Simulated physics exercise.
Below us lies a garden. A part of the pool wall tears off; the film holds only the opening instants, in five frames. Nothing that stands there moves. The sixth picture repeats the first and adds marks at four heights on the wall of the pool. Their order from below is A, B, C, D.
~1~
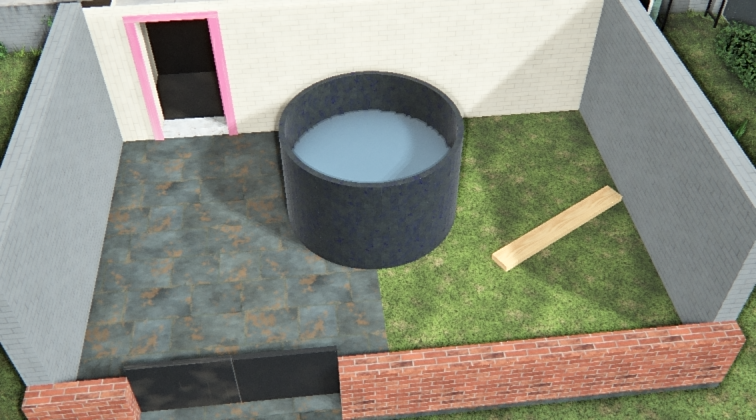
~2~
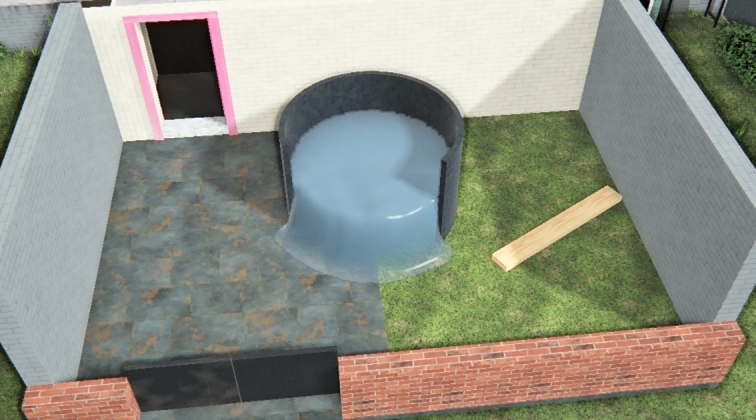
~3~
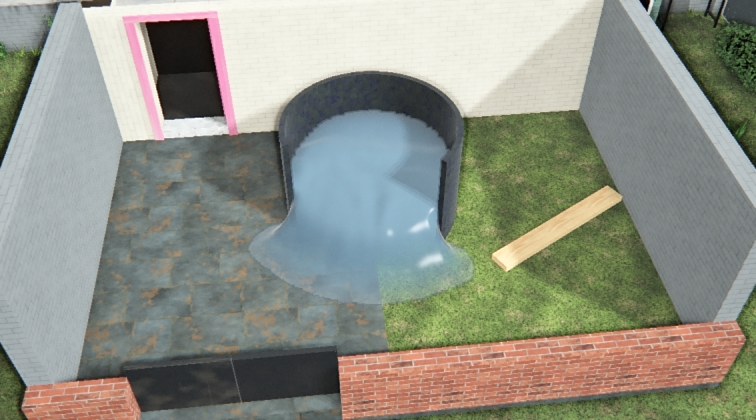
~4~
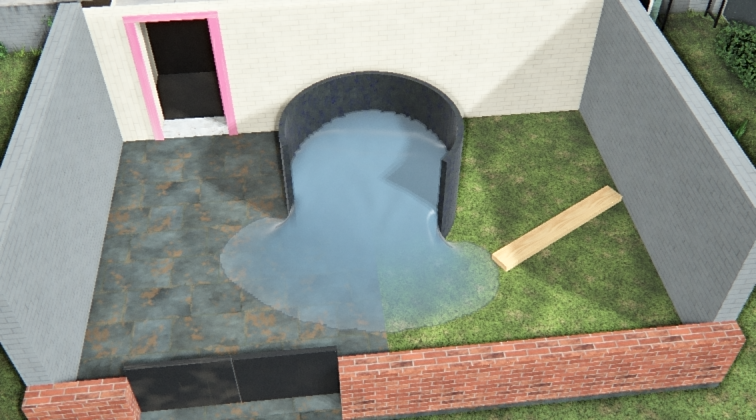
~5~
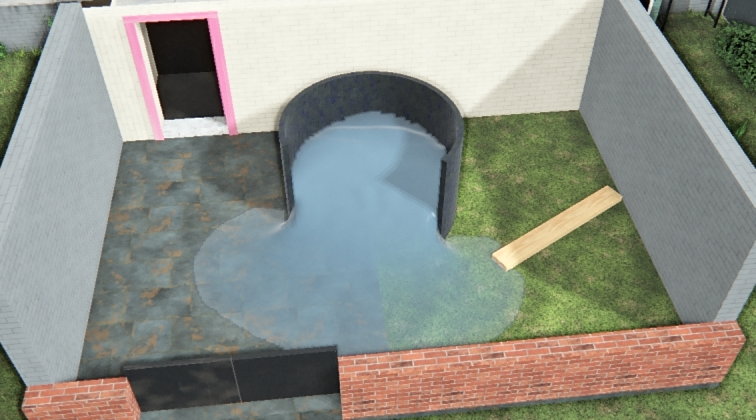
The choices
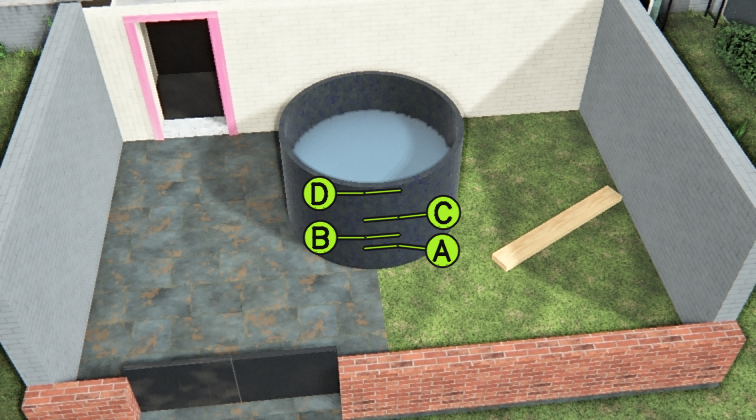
A round dark pool in a walled garden opening at its near side, water pouring out and spreading across paving and grass.
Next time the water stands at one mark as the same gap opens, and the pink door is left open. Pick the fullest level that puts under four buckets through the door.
The answer is level B.
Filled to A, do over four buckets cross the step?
No.
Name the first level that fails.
That would be C.
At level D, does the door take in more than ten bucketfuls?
Yes.
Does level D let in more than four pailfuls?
Yes.
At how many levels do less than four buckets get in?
Two of the four.
On the marked copy, A at (381, 247); B at (381, 236); C at (381, 218); D at (381, 191); from the bottom up A, B, C, D.
With A, nothing gets over.
With B, a bucket or two gets in.
With C, about 10 bucketfuls get in.
With D, dozens of bucketfuls pour in.
